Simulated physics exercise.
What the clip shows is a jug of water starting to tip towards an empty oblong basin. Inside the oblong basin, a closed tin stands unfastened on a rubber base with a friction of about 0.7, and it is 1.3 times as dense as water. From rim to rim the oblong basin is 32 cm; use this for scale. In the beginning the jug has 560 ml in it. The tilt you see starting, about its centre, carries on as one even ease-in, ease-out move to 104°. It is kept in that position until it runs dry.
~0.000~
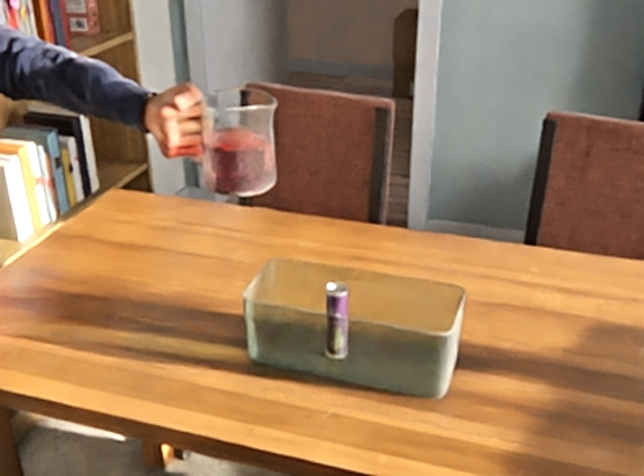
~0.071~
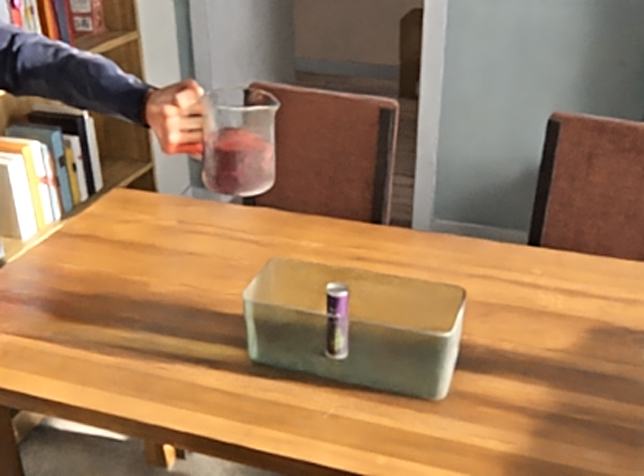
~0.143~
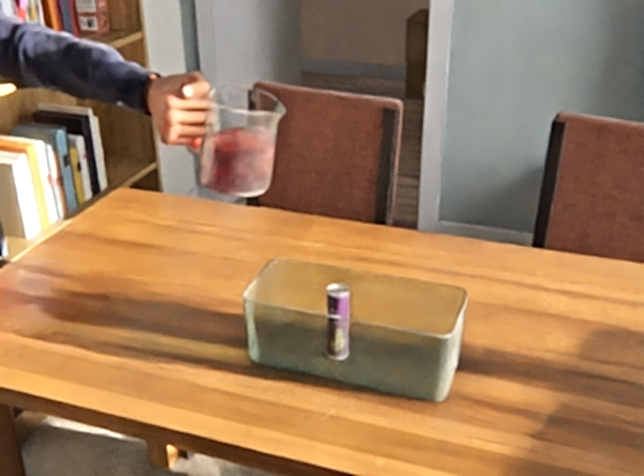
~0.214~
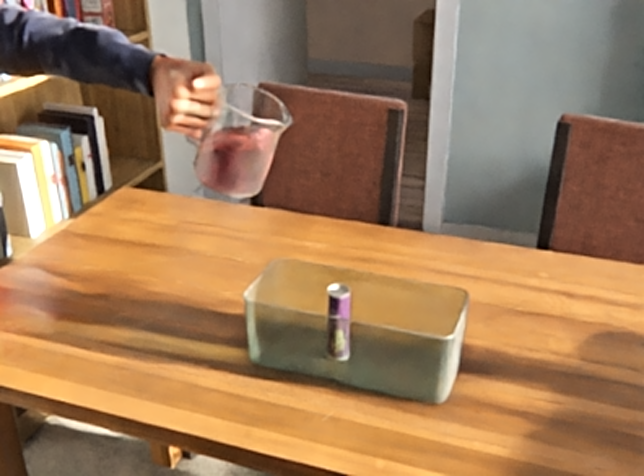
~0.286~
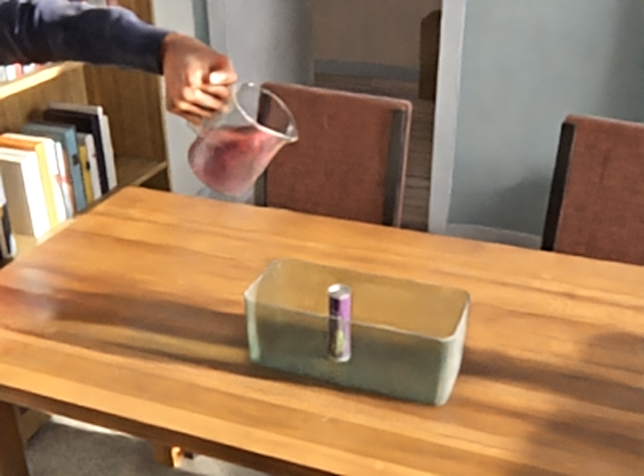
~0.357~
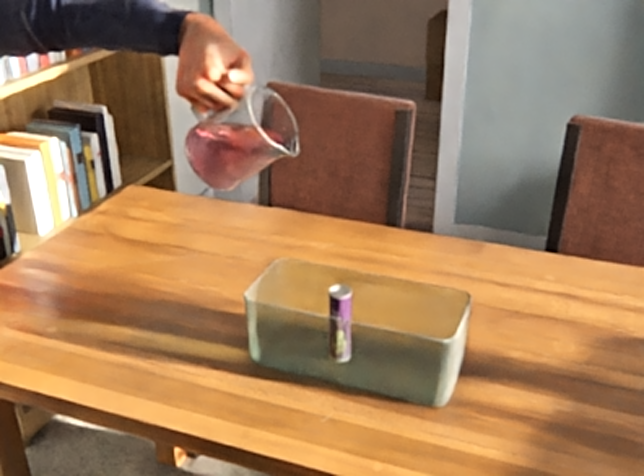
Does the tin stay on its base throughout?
Yes, it stays on its base.
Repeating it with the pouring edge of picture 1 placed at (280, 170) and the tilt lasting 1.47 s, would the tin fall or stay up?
Then the tin comes down.
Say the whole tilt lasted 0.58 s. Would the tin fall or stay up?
In that case the tin stays vertical.
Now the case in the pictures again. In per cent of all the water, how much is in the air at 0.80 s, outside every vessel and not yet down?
Estimated airborne part: Roughly 32 per cent.
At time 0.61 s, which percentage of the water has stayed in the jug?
Remaining: Near 66 % of the total.
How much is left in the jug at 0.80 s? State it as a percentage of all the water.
Close to 24 percent of the total.
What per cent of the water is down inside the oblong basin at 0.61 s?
Roughly 1 percent of it.
Then, 0.61 s in, the tilt is 100° and 66 per cent is still to pour; the tin stands where it began.
Then, 0.80 s in, the tilt is 104° and 24 per cent is still to pour; the tin stands where it began.
Then, 0.99 s in, the tilt is 104° and 7 per cent is still to pour; the tin stands where it began.
Then, 1.20 s in, the tilt is 104° and 1 per cent is still to pour; the tin stands where it began.
Finally, the tin stands where it began.
